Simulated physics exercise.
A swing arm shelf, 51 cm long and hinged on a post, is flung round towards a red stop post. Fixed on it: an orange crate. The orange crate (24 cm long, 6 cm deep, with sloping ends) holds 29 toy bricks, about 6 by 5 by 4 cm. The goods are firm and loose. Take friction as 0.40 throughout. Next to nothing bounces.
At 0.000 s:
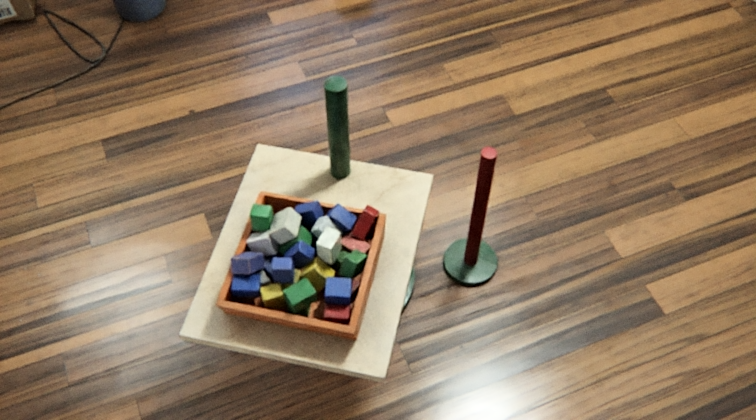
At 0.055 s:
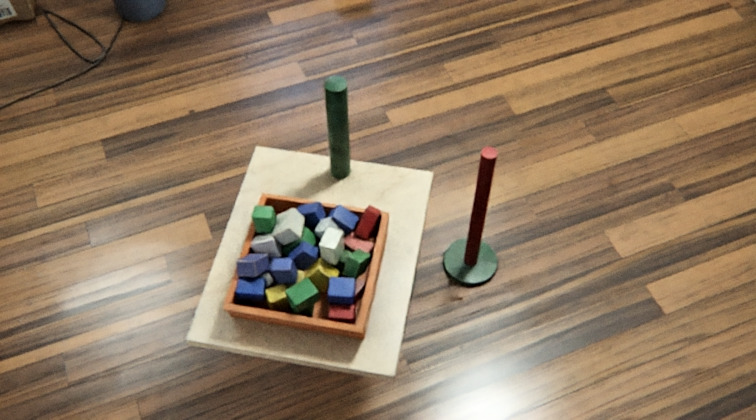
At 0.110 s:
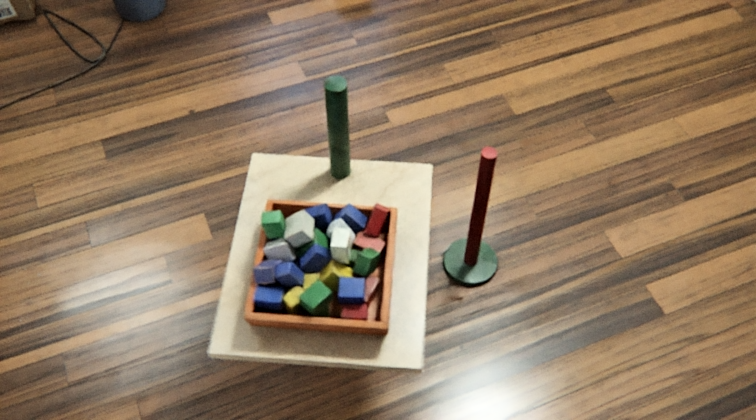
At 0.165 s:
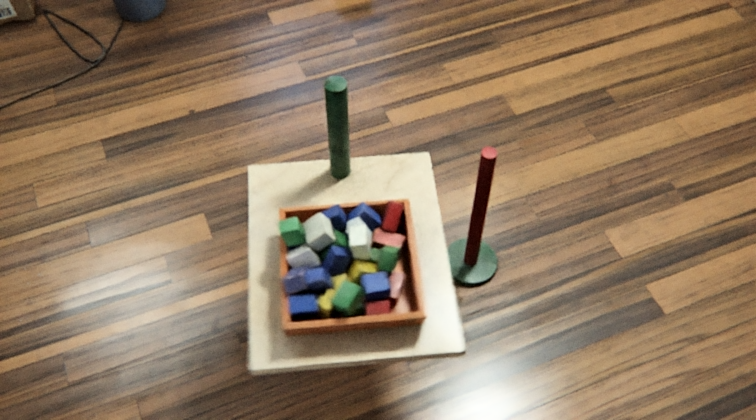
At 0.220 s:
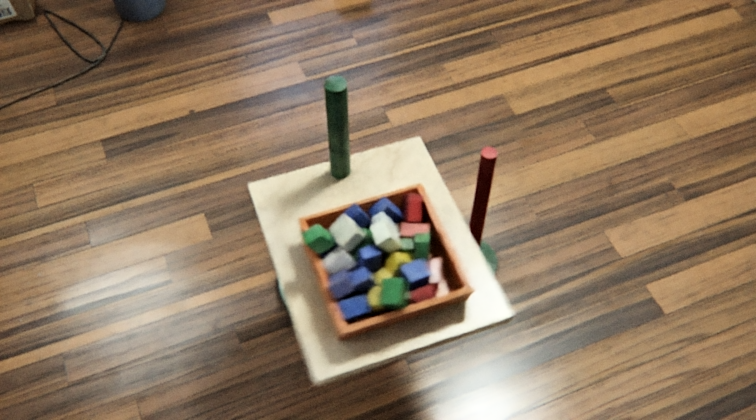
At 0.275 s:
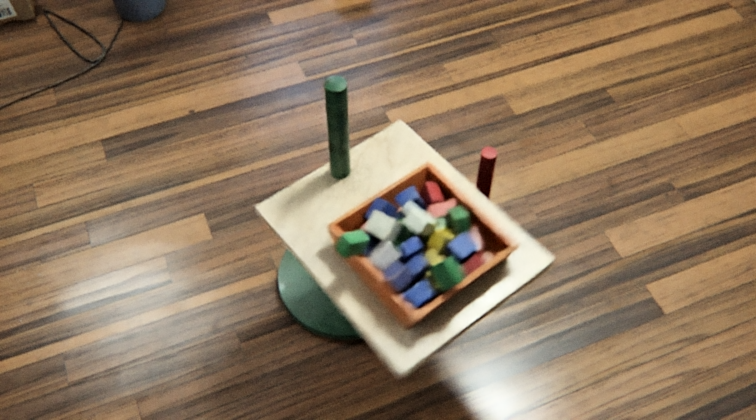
Pale shelf carrying an orange crate of colourful toy bricks swinging rightward around a green post, gradually covering a red post's base.
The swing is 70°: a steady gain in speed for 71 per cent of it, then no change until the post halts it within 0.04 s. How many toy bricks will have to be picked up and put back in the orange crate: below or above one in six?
The orange crate loses more than one in six of its toy bricks.
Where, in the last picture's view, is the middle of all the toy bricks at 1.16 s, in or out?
At about (475, 202).
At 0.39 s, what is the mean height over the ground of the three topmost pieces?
Some 64 cm up.
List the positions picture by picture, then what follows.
In the first frame (places track the rim corner closest to us here), orange crate (352, 327); 0° round; all still inside.
In the second frame, orange crate (360, 326); 2° round.
In the third frame, orange crate (385, 322); 8° round.
In the fourth frame, orange crate (423, 311); 18° round.
In the fifth frame, orange crate (470, 286); 33° round.
In the sixth frame, orange crate (514, 243); 51° round; all still inside.
After 0.31 s, the shelf hits the red post.
After 0.39 s, the orange crate is down by 3 of 29.
After 0.51 s, the orange crate is down by 6 of 29.
After 0.73 s, the orange crate is down by 8 of 29.
Outcome (at 1.16 s), the orange crate is down by 8 of 29. Asked share, 8 of 29, 28 per cent.
